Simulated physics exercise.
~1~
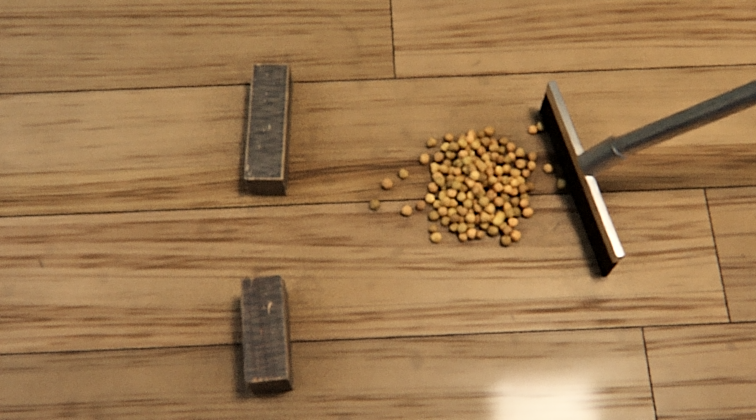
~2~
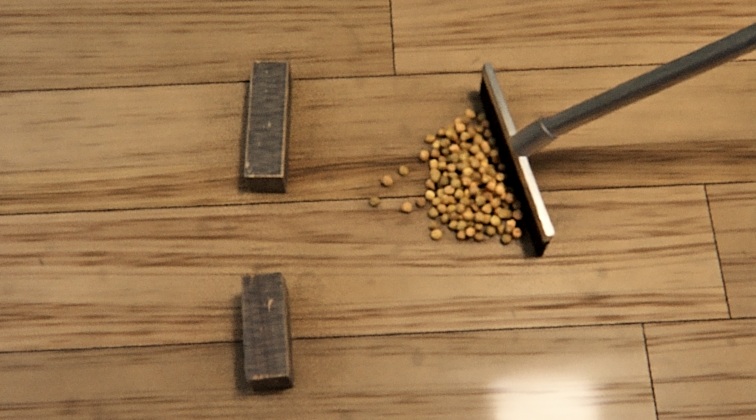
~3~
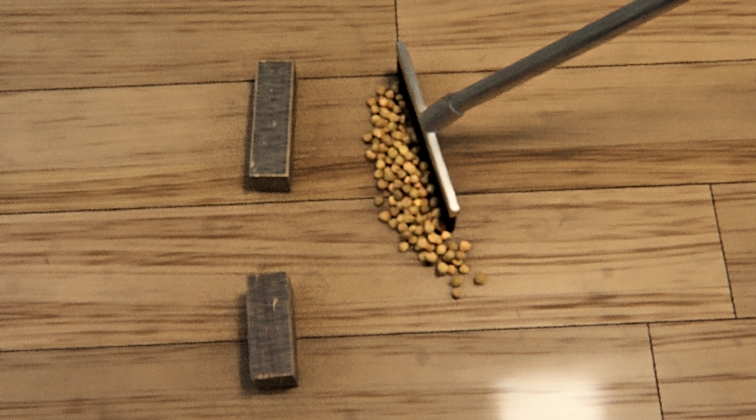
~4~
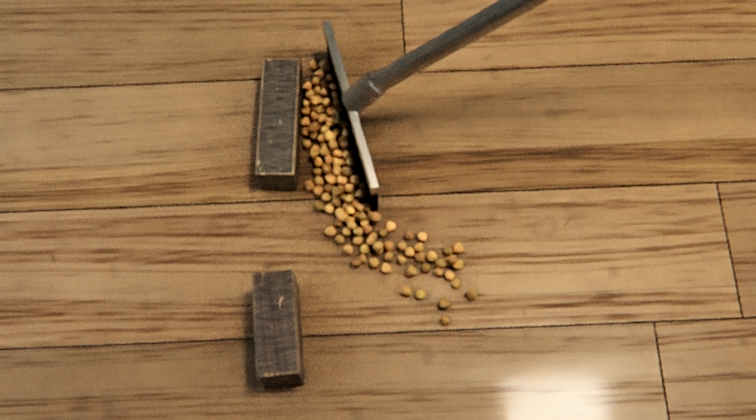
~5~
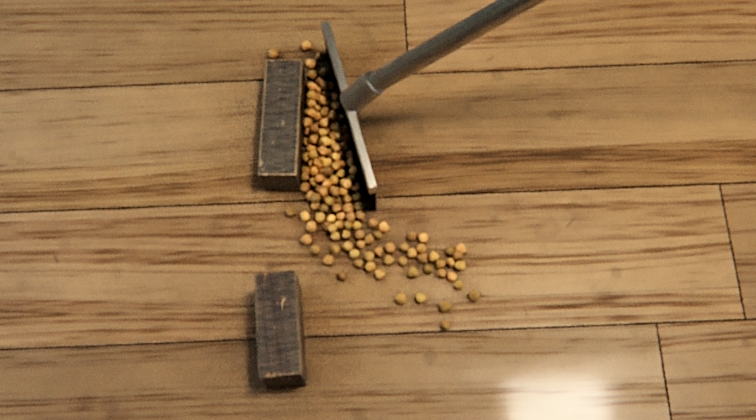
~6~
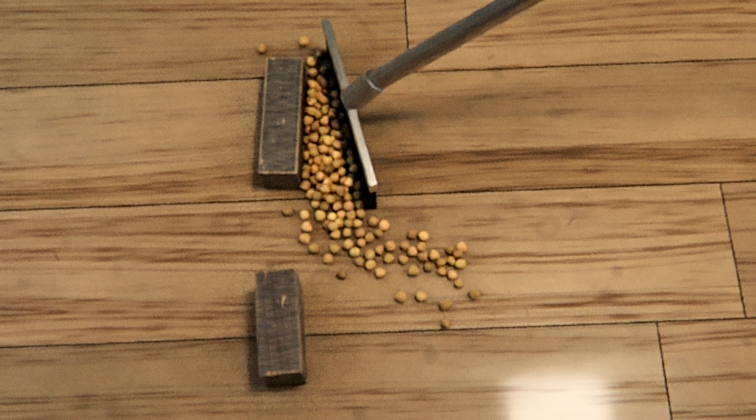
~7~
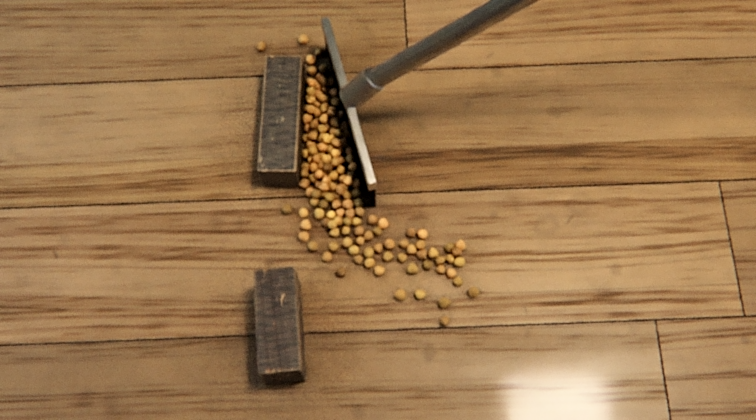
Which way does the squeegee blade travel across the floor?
The blade moves to the left, pushing the chickpeas toward the blocks before it comes to rest.
On a wood-plank floor, a squeegee pushing dried chickpeas left toward two dark blocks, then stopping with most heaped before them.
